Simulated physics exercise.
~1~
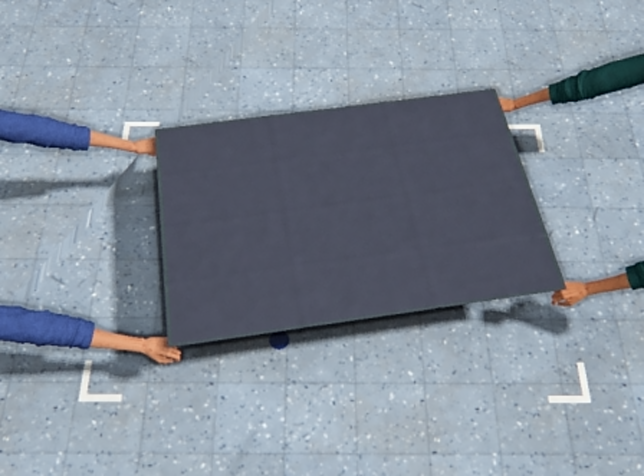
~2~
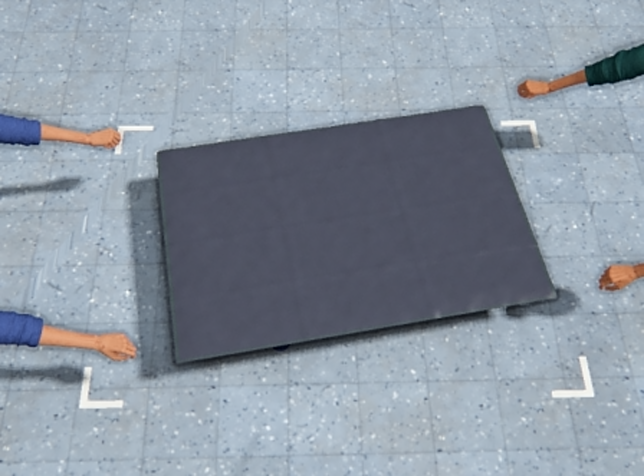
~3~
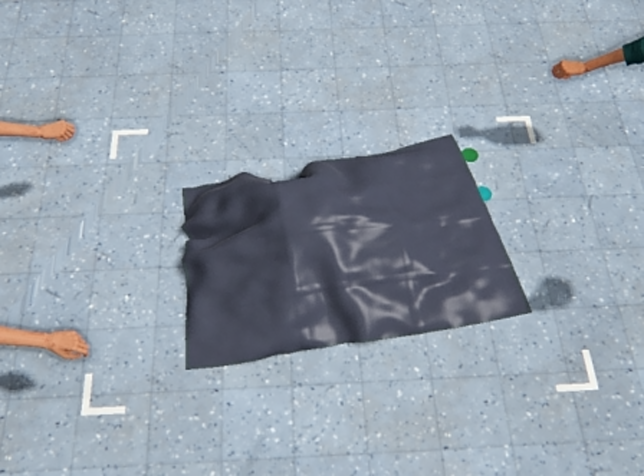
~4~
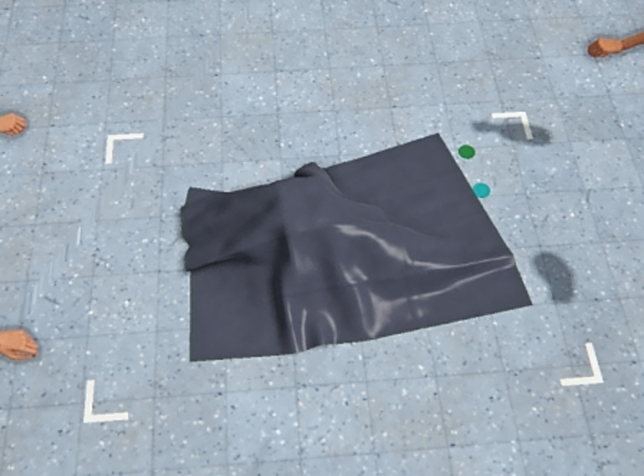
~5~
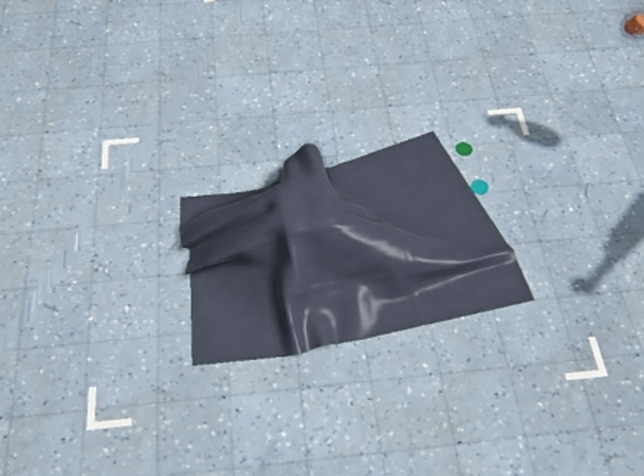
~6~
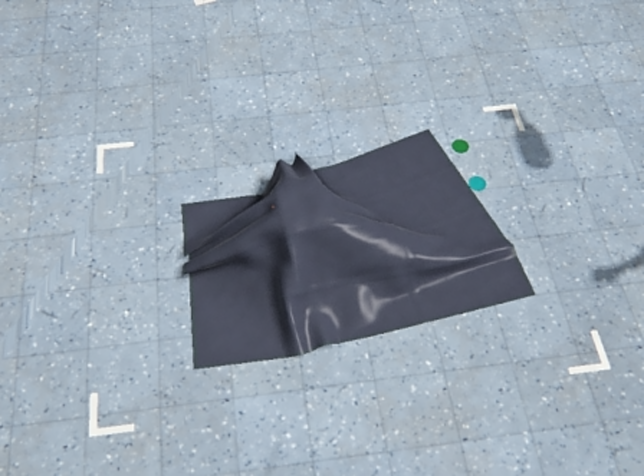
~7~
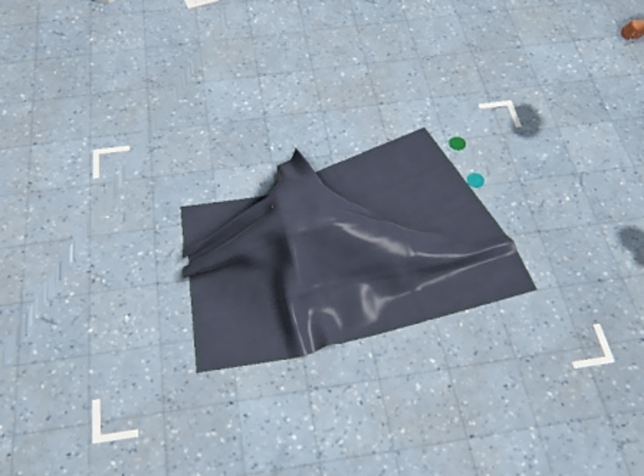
Four hands release a dark tarp, which drops and crumples over hidden lumps on the floor.
